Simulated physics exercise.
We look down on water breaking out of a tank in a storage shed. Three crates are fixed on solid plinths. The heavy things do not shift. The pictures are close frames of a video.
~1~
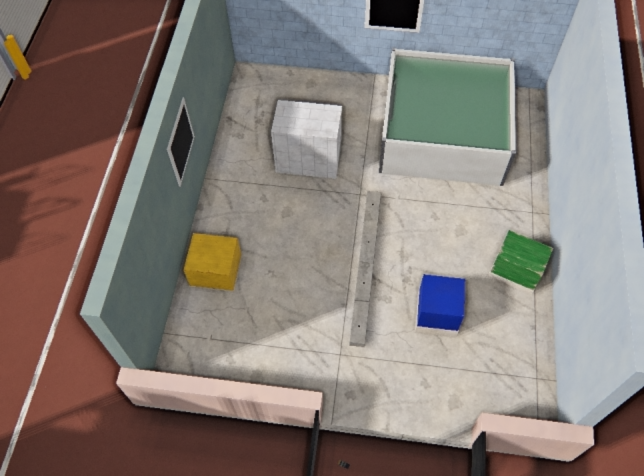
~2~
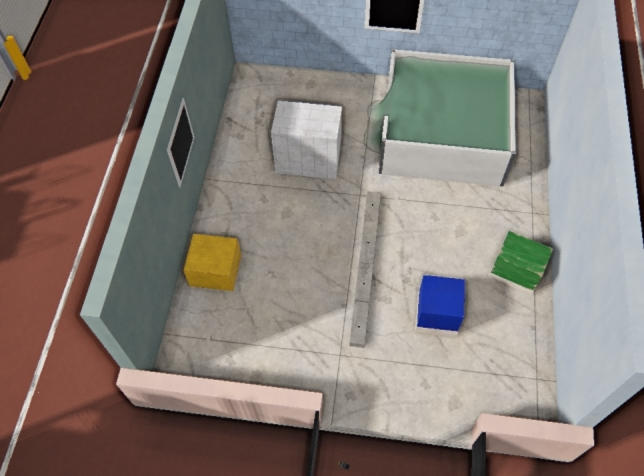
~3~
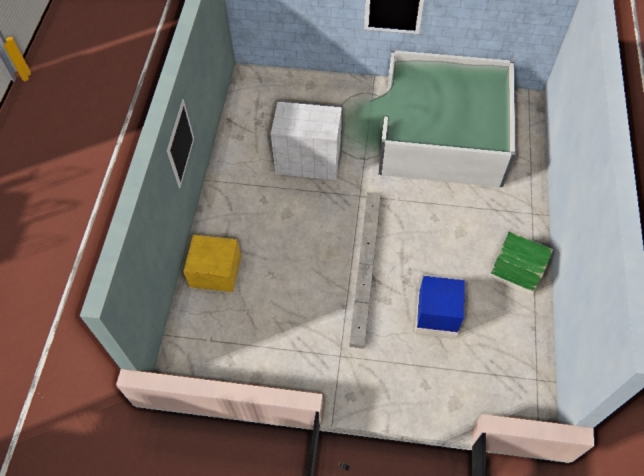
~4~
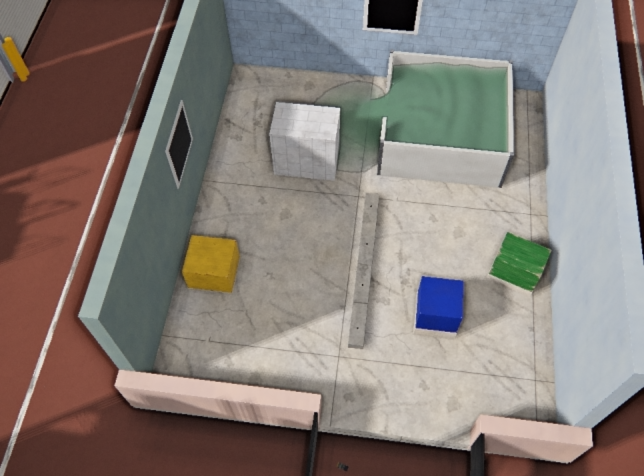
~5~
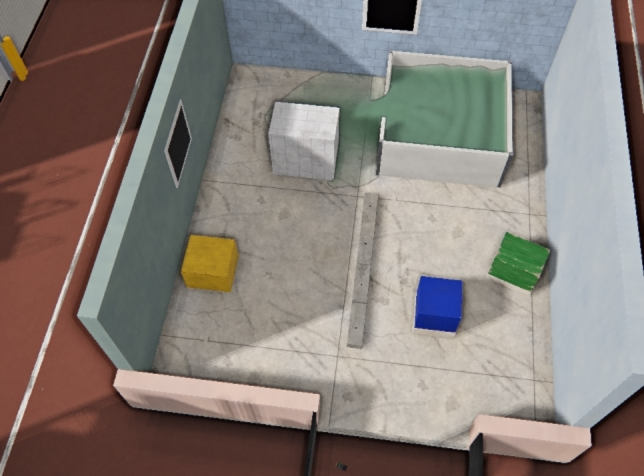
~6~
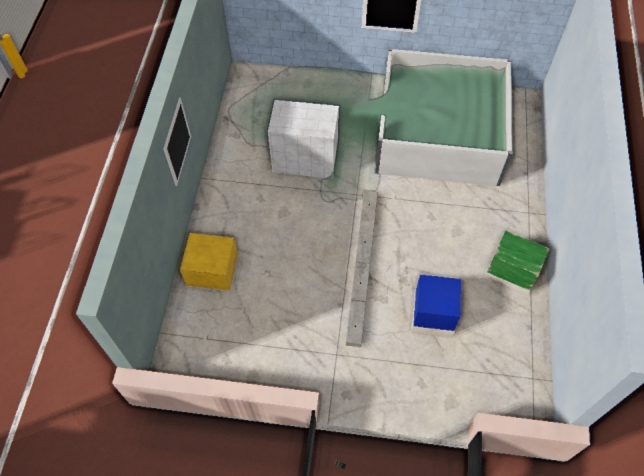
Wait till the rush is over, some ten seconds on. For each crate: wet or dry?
The green crate keeps dry; the blue crate keeps dry; the yellow crate is soaked.
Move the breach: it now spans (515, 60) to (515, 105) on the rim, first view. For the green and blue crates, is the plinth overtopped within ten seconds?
Then: Green crate ends up wet, blue crate remains dry.
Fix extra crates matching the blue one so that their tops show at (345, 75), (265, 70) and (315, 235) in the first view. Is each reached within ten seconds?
As listed: Gets wet, gets wet, is safe.
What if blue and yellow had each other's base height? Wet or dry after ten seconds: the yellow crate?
The yellow crate takes water.
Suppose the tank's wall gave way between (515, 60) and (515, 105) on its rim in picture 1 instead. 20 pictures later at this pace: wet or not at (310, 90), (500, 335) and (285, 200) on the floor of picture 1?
In turn: Covered, wet, clear.
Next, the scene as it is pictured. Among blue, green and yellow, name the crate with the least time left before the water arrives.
The yellow-painted one.
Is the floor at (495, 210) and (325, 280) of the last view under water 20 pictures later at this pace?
One after the other: Free of water, wet.
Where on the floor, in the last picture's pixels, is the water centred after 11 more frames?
At about (364, 128).
A moment on, water covers 25 % of the floor; the green crate not reached, the blue crate not reached, the yellow crate not reached.
Next, water covers 35 % of the floor; the green crate not reached, the blue crate not reached, the yellow crate water round its plinth.
Then, water covers 55 % of the floor; the green crate not reached, the blue crate not reached, the yellow crate water round its plinth.
Later, water covers 65 % of the floor; the green crate not reached, the blue crate water round its plinth, the yellow crate water round its plinth.
In the end, water covers 85 % of the floor; the green crate stayed above the water, the blue crate stayed above the water, the yellow crate was topped.
